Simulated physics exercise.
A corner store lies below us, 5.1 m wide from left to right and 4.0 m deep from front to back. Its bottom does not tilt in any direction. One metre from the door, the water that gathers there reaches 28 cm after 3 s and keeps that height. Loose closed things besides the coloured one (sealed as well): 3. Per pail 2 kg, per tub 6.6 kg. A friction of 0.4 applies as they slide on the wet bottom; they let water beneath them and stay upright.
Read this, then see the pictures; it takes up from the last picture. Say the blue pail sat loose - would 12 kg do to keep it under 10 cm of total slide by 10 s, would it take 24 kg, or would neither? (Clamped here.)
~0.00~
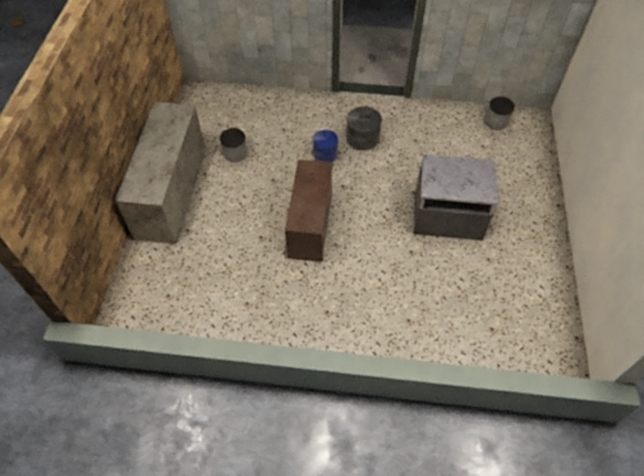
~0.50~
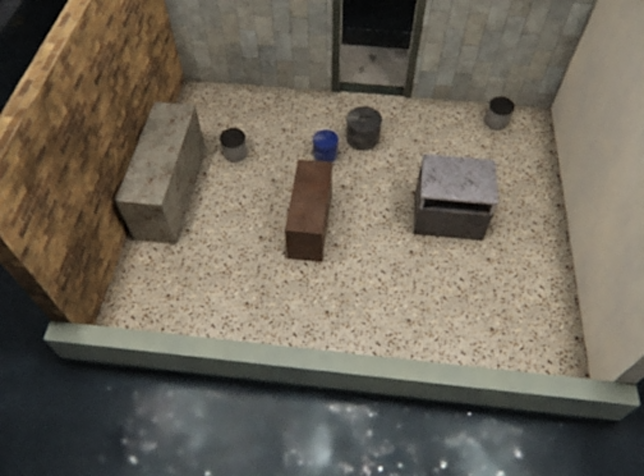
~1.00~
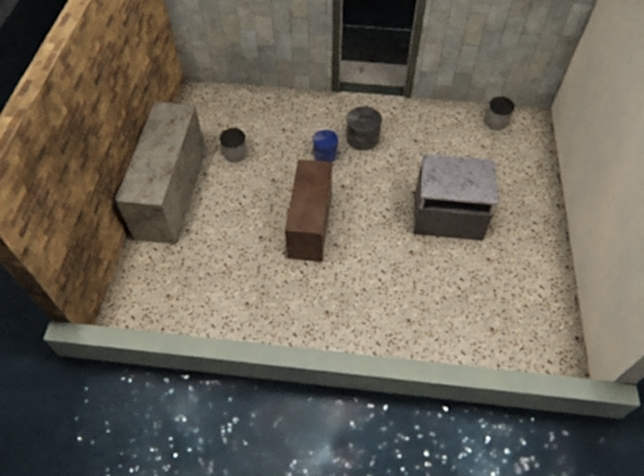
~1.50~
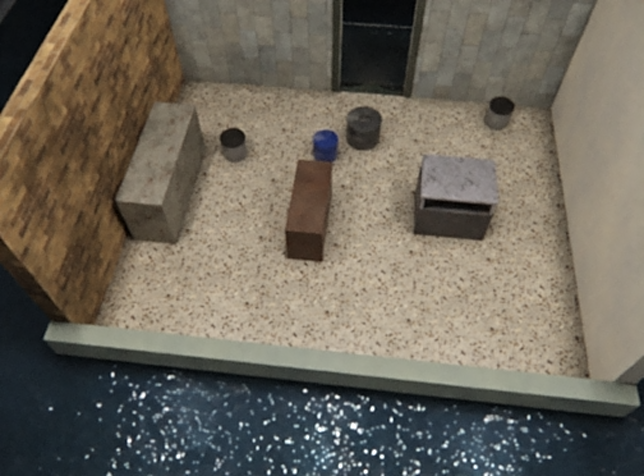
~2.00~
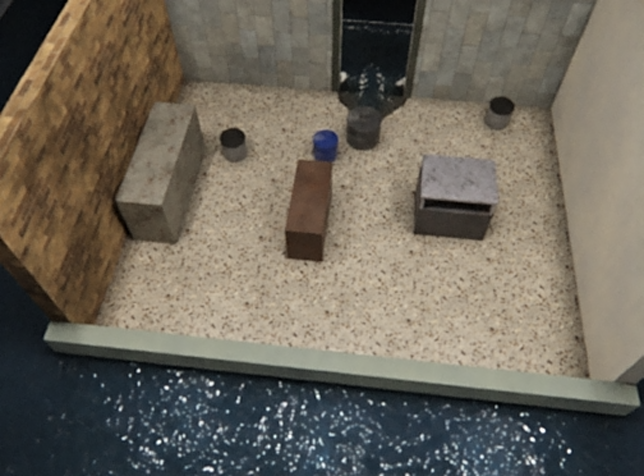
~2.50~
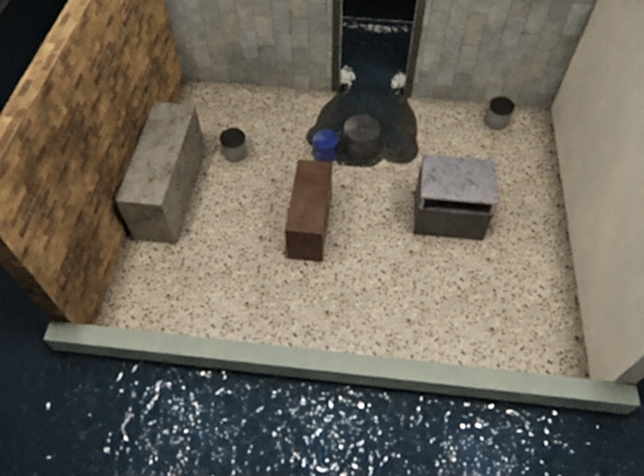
It would take 24 kg.
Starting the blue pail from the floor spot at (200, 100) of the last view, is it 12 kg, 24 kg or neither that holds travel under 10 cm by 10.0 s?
Note: Both OK.
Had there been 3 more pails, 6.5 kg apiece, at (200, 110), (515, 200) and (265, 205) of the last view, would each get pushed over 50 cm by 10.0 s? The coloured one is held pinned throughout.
One by one: Not far enough, too far and not far enough.
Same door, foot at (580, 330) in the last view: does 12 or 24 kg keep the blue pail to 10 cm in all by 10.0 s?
The answer is that the lesser mass suffices.
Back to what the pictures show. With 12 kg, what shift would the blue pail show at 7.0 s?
About 100 cm off its spot.
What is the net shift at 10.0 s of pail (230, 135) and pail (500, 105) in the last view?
One is off by 60 cm, the other by 100 cm, in the order asked.
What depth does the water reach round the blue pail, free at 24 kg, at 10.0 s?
About 9 cm.
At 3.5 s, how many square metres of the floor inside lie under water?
Roughly 5.5 m2.
After 3.5 s the blue pail would be 15 cm from its start with 12 kg and 0 cm from its start with 24 kg; 8 cm of water round it then.
After 4.5 s the blue pail would be 49 cm from its start with 12 kg and 0 cm from its start with 24 kg; 8 cm of water round it then.
After 7.0 s the blue pail would be 92 cm from its start with 12 kg and 0 cm from its start with 24 kg; 8 cm of water round it then.
After 10.0 s the blue pail would be 92 cm from its start with 12 kg and 0 cm from its start with 24 kg; 9 cm of water round it then.
